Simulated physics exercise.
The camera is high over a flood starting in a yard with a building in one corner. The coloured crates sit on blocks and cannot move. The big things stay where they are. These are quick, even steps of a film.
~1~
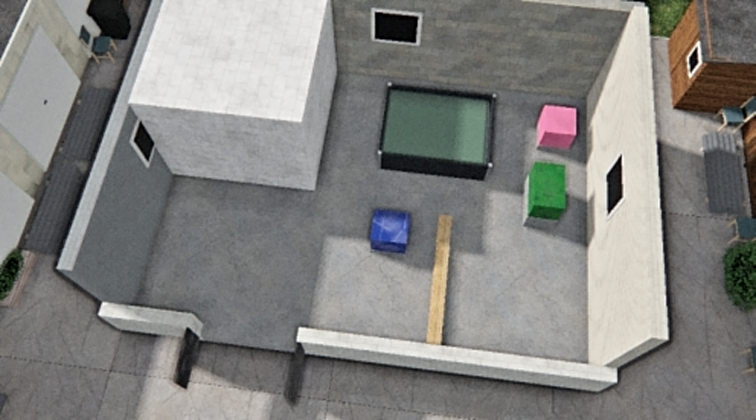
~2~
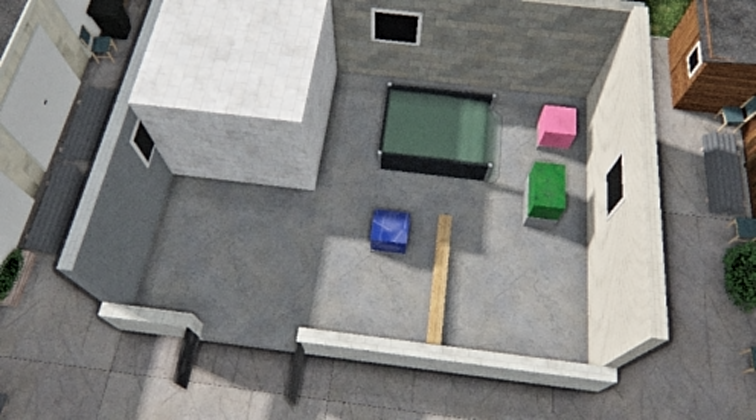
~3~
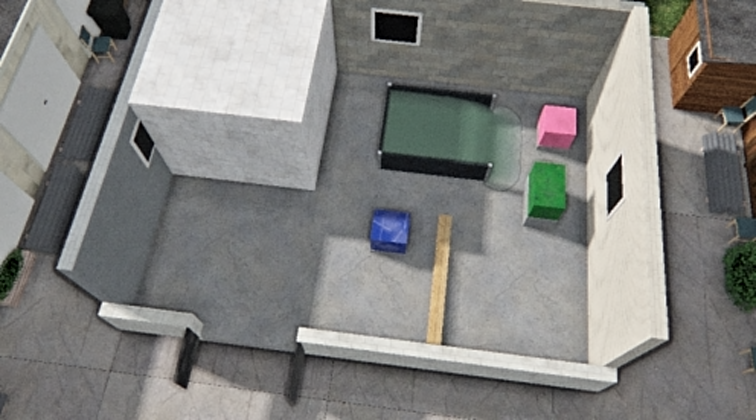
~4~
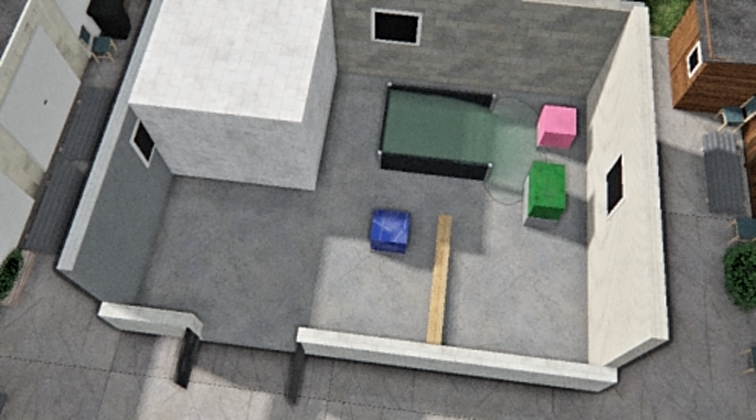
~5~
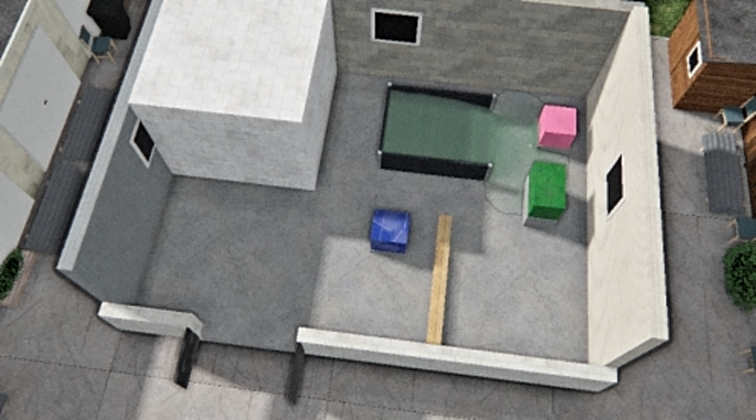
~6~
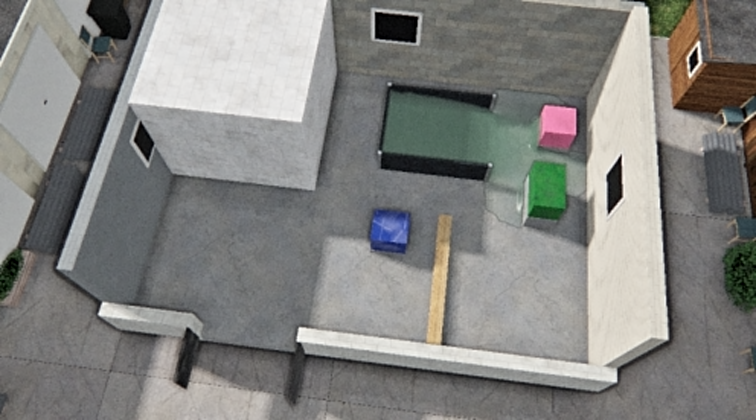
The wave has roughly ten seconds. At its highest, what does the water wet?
In the end: The green crate keeps dry; the blue crate keeps dry; the pink crate is soaked.
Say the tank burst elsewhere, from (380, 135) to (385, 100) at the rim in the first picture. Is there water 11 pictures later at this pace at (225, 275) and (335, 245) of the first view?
One after the other: Dry, covered.
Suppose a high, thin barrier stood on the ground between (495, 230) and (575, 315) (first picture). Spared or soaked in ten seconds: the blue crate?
One by one: The blue one is spared.
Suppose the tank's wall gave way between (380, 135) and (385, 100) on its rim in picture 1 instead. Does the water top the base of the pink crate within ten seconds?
One by one: The pink one is spared.
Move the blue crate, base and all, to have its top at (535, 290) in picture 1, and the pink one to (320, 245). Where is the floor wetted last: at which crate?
That is the pink one.
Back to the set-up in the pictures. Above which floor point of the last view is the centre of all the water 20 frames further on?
Around (509, 168).
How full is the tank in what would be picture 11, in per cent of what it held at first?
About 56 per cent.
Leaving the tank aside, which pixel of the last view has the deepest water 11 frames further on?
I would point to (583, 136).
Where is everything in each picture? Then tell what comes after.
Still water in the tank at (438, 126), in the first picture.
Water pours out at (487, 141) and has run to (490, 180), in the second picture.
Water pours out at (487, 142) and has run to (504, 187), in the third picture.
The front is at (522, 197), out from the gap at (487, 142), in the fourth picture.
The front is at a hidden place, out from the gap at (487, 142), in the fifth picture.
Water pours out at (487, 143) and has run to (586, 181), in the sixth picture.
A moment on, water covers 15 % of the floor; the green crate water round its plinth, the blue crate not reached, the pink crate water round its plinth.
Next, water covers 25 % of the floor; the green crate water round its plinth, the blue crate not reached, the pink crate water round its plinth.
Then, water covers 40 % of the floor; the green crate water round its plinth, the blue crate not reached, the pink crate water round its plinth.
Later, water covers 50 % of the floor; the green crate water round its plinth, the blue crate not reached, the pink crate water round its plinth.
In the end, water covers 75 % of the floor; the green crate stayed above the water, the blue crate stayed above the water, the pink crate was topped.
